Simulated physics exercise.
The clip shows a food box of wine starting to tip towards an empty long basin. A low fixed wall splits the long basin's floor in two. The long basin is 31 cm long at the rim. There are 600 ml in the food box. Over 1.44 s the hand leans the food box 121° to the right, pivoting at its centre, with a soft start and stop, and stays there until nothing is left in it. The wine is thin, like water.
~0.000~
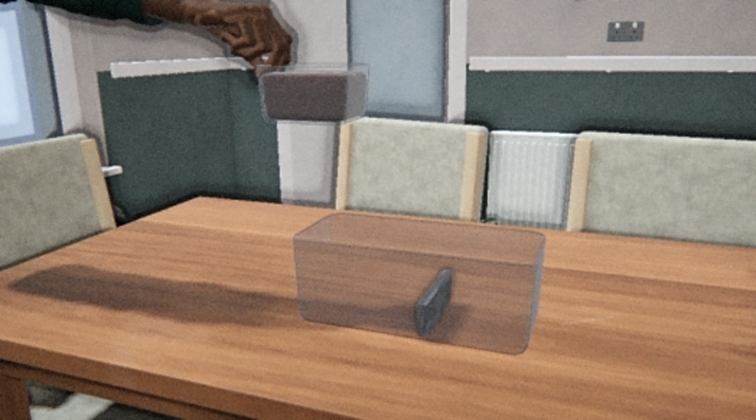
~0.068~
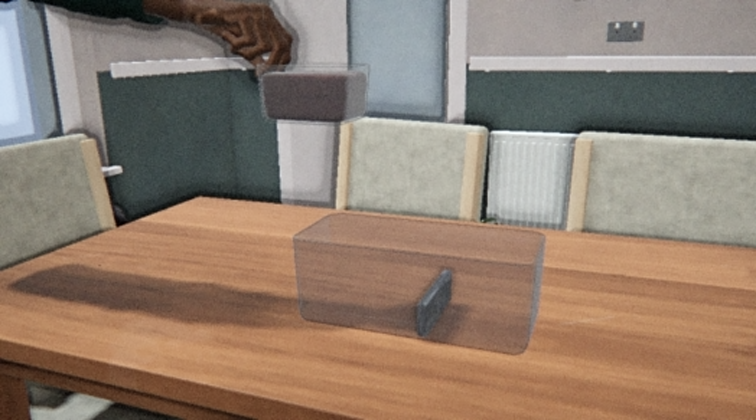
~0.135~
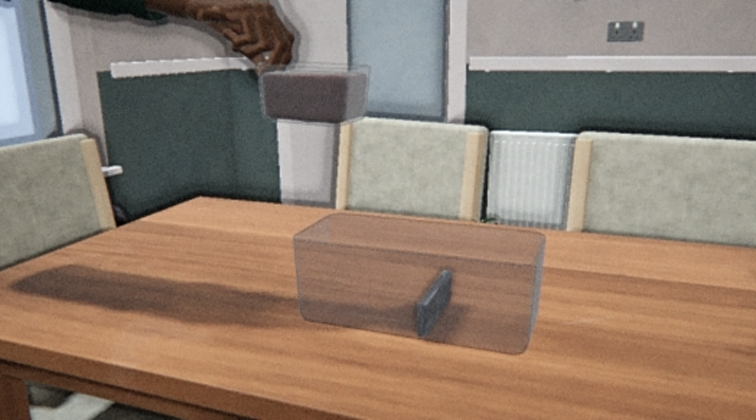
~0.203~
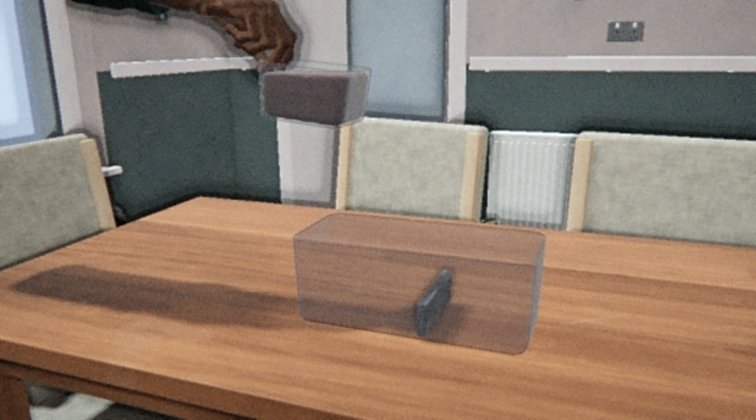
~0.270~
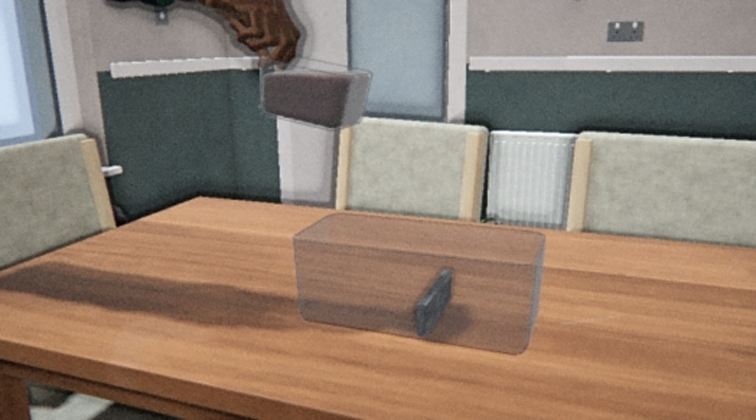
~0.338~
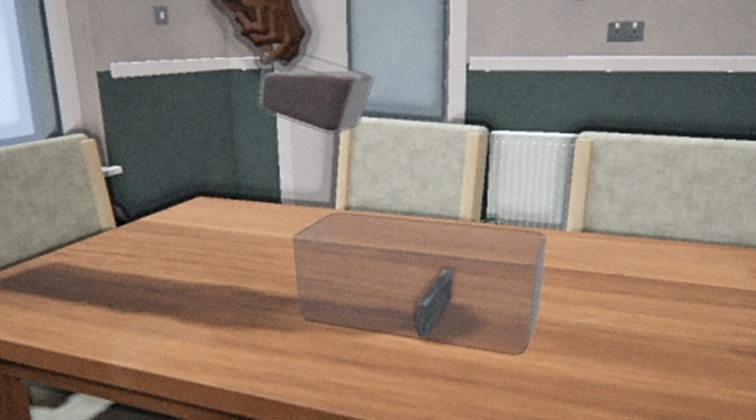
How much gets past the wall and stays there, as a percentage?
About 21 per cent.
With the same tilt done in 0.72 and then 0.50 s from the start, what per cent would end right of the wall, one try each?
In turn about 10 and 15 per cent.
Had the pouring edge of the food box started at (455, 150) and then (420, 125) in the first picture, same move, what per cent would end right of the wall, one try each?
In turn about 90 and 80 per cent.
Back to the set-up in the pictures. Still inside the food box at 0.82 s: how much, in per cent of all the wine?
Near 34 in a hundred.
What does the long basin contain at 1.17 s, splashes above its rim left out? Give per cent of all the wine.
Some 88 per cent.
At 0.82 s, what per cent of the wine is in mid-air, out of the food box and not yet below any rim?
Near 38 in a hundred.
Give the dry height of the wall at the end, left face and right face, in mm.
Some 22 mm on the left and 36 mm on the right.
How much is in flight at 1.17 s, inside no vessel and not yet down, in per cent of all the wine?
Near 8 in a hundred.
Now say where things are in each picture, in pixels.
In the first picture, it leans 0°; its right rim is at (358, 67); the wine meets the walls at (277, 73) and (359, 74); the long basin's rim runs from (312, 226) to (540, 250); the wall's top is at (436, 287).
In the second picture, it leans 1°; its right rim is at (359, 67); the wine meets the walls at (277, 73) and (359, 74).
In the third picture, it leans 3°; its right rim is at (359, 69); the wine meets the walls at (277, 73) and (359, 75).
In the fourth picture, it leans 6°; its right rim is at (361, 72); the wine meets the walls at (278, 73) and (361, 76).
In the fifth picture, it leans 10°; its right rim is at (362, 76); the wine meets the walls at (279, 74) and (362, 76).
In the sixth picture, it leans 16°; its right rim is at (363, 81); the wine meets the walls at (280, 74) and (365, 76).
After 0.82 s the tilt is 73° and 34 per cent is still to pour, 23 is left of the wall and 4 right of it.
After 1.17 s the tilt is 111° and 3 per cent is still to pour, 70 is left of the wall and 19 right of it.
After 1.54 s the tilt is 121° and 0 per cent is still to pour, 78 is left of the wall and 21 right of it.
After 1.94 s the tilt is 121° and 0 per cent is still to pour, 78 is left of the wall and 21 right of it.
In the end 78 per cent lies left of the wall, 21 right of it and 1 outside.
